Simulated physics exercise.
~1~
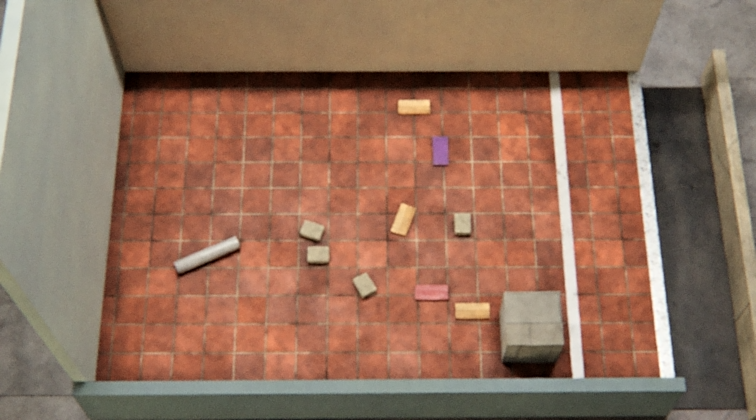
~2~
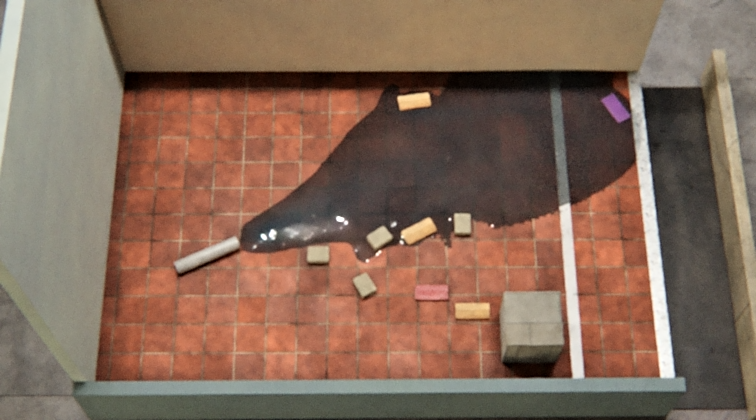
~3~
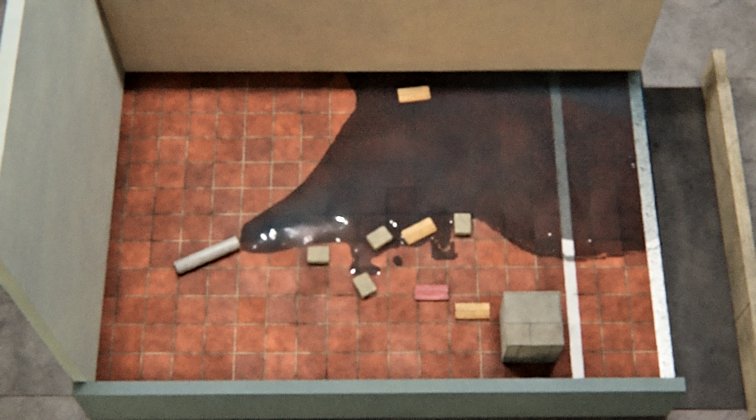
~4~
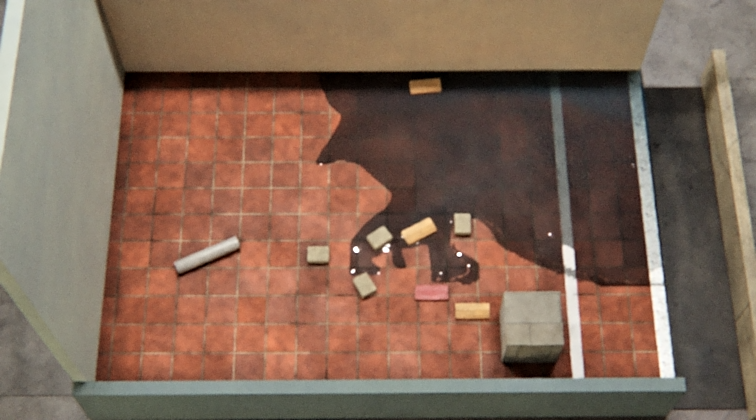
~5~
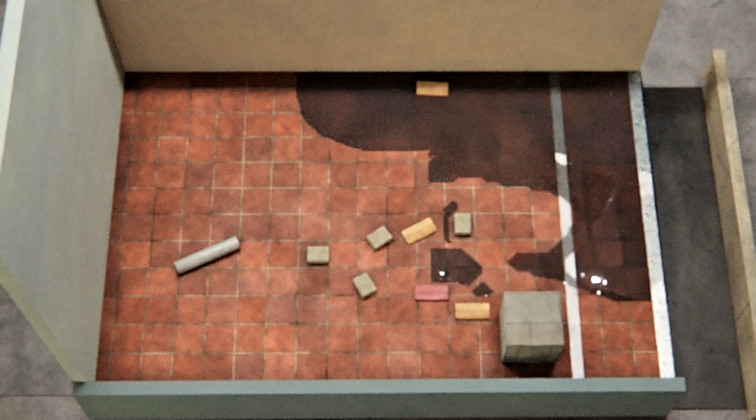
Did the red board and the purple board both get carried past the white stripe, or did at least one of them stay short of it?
At least one stayed short. The purple board was carried across the stripe, but the red board never reached it.
On the red-tiled floor of a market hall, dark water poured from a hose and spread right, sweeping the purple board over the white stripe and out of view. The flow stopped and the puddle shrank, leaving the red board sitting short of the stripe.
